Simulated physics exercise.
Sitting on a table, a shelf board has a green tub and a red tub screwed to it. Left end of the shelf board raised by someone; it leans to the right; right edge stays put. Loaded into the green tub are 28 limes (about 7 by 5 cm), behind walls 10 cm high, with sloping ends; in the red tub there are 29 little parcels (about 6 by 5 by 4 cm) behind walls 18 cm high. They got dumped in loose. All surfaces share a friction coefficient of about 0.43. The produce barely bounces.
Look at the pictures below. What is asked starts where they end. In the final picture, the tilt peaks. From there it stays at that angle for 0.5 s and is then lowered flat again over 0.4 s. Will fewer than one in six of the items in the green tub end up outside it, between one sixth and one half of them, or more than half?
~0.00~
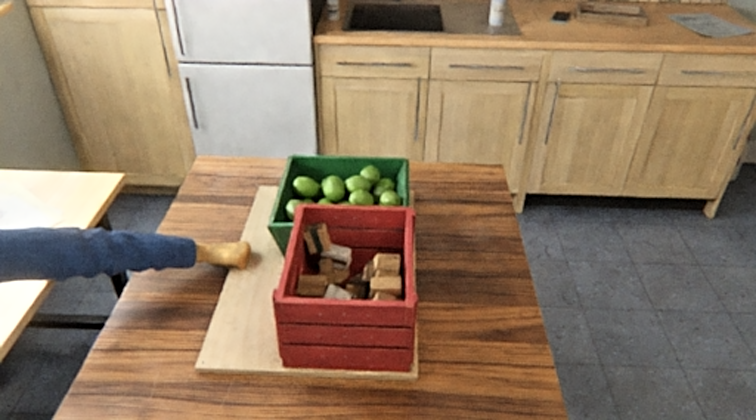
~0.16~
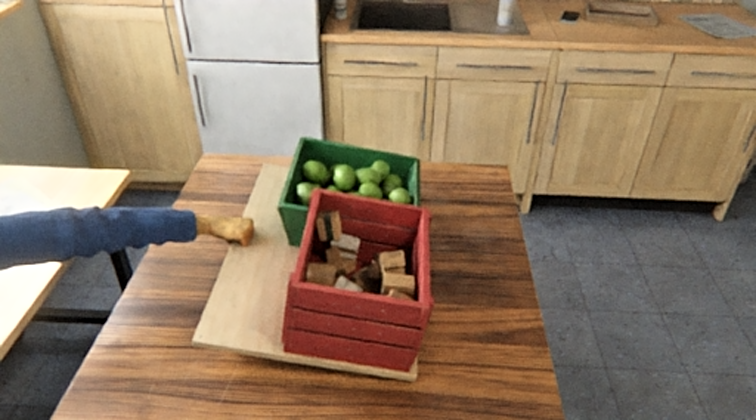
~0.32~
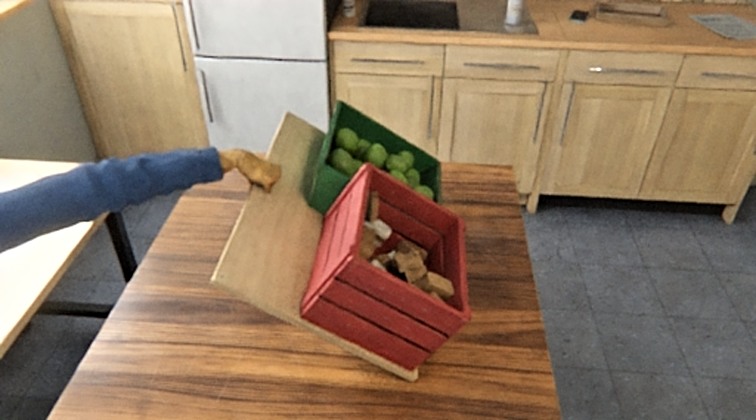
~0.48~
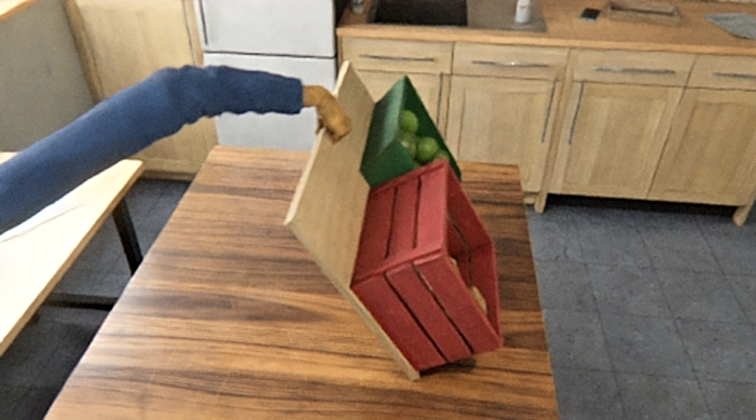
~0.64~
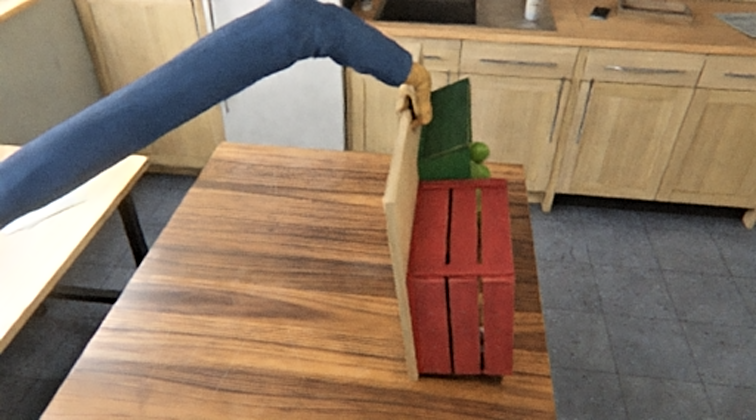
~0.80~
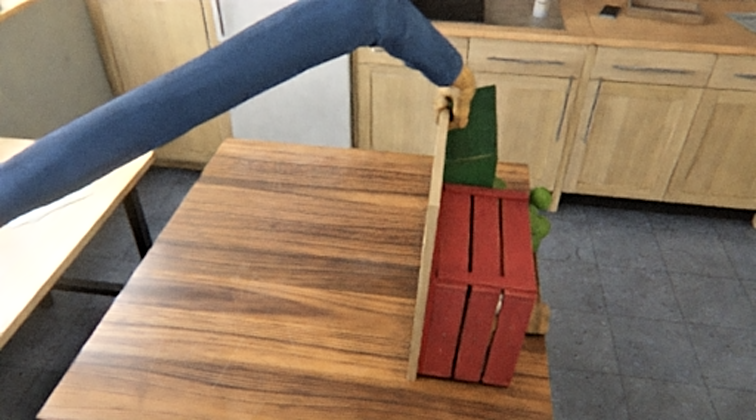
More than half.
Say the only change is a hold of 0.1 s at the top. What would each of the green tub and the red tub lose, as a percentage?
Green tub 100%, red tub 10%.
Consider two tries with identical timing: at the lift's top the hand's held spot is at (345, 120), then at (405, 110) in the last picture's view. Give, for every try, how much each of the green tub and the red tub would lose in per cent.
Loss per try - green tub 30 / 90 percent, red tub 0 / 10 percent.
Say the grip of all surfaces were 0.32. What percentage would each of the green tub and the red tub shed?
Green tub 100, red tub 20 per cent.
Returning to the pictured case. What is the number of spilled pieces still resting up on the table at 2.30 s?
I'd say close to 16 in all.
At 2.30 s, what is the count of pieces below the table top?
At that time, the count is near 20.
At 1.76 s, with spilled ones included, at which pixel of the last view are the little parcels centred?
Somewhere around pixel (370, 291).
After 1.04 s, tilt 92°; the green tub is down by 23 of 28 and the red tub is down by 3 of 29.
After 1.34 s, tilt 89°; the green tub is down by 27 of 28 and the red tub is down by 3 of 29.
After 1.76 s, tilt 0°; the green tub is down by 28 of 28 and the red tub is down by 8 of 29.
Outcome (at 2.30 s), the green tub is down by 28 of 28 and the red tub is down by 8 of 29. Asked share, 28 of 28, 100 per cent.
